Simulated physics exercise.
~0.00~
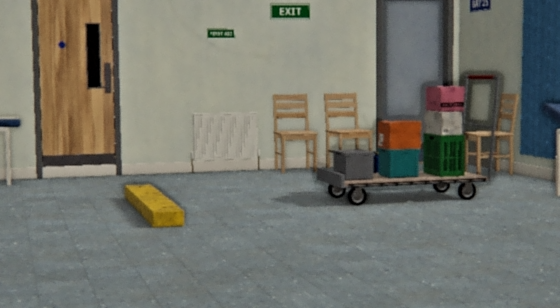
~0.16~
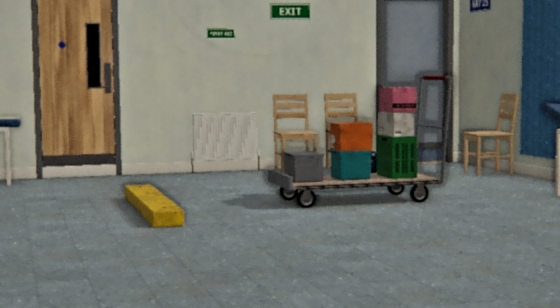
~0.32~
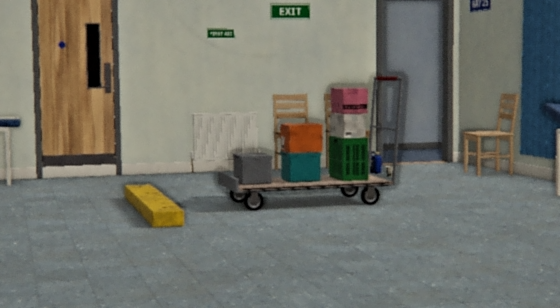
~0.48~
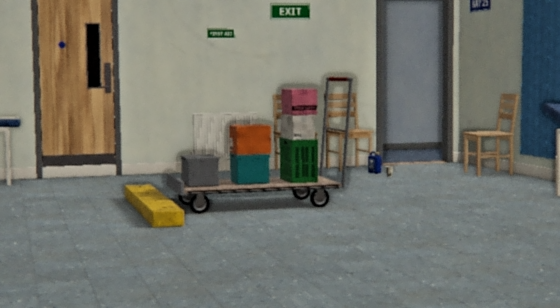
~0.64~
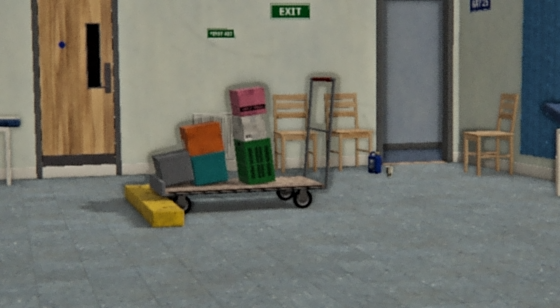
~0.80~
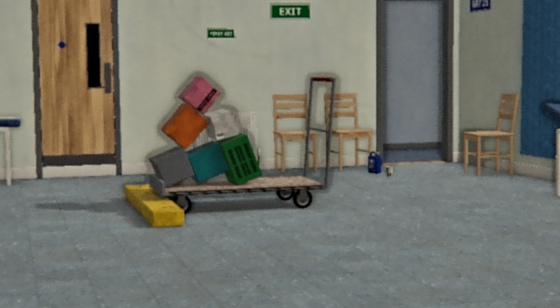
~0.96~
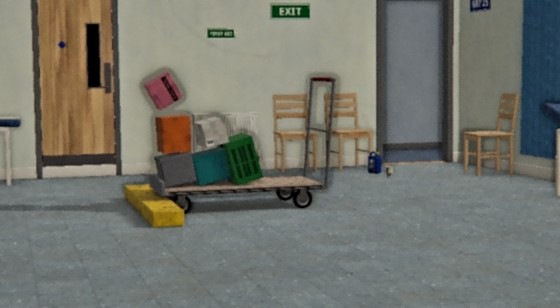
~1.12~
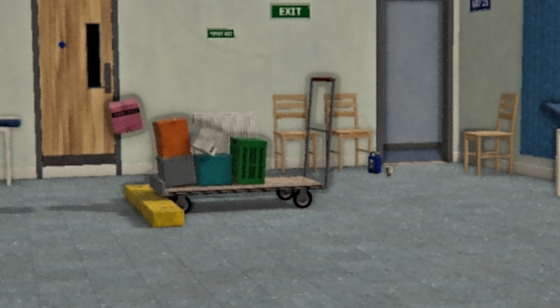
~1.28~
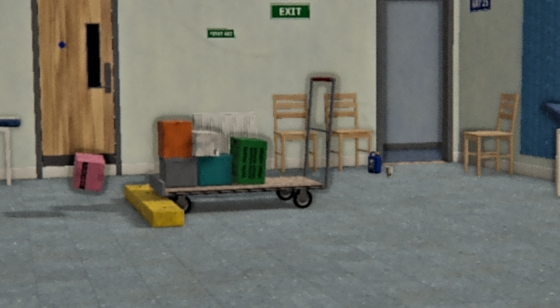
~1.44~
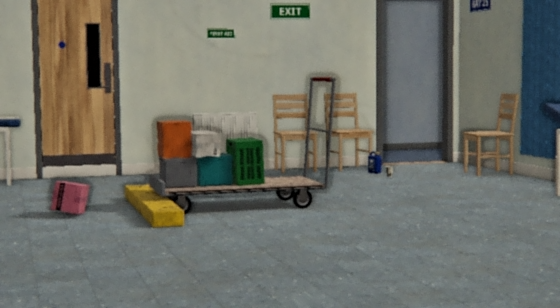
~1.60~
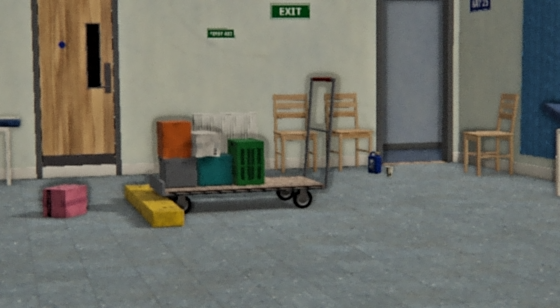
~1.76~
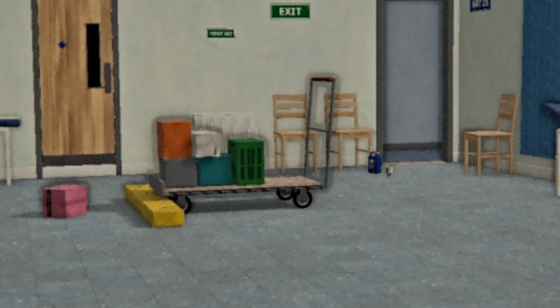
A flat cart stacked with coloured boxes rolled left and stopped dead against a low yellow step, and its load toppled forward; the pink carton tumbled over the front onto the floor beyond the step, while the other boxes settled on the deck.
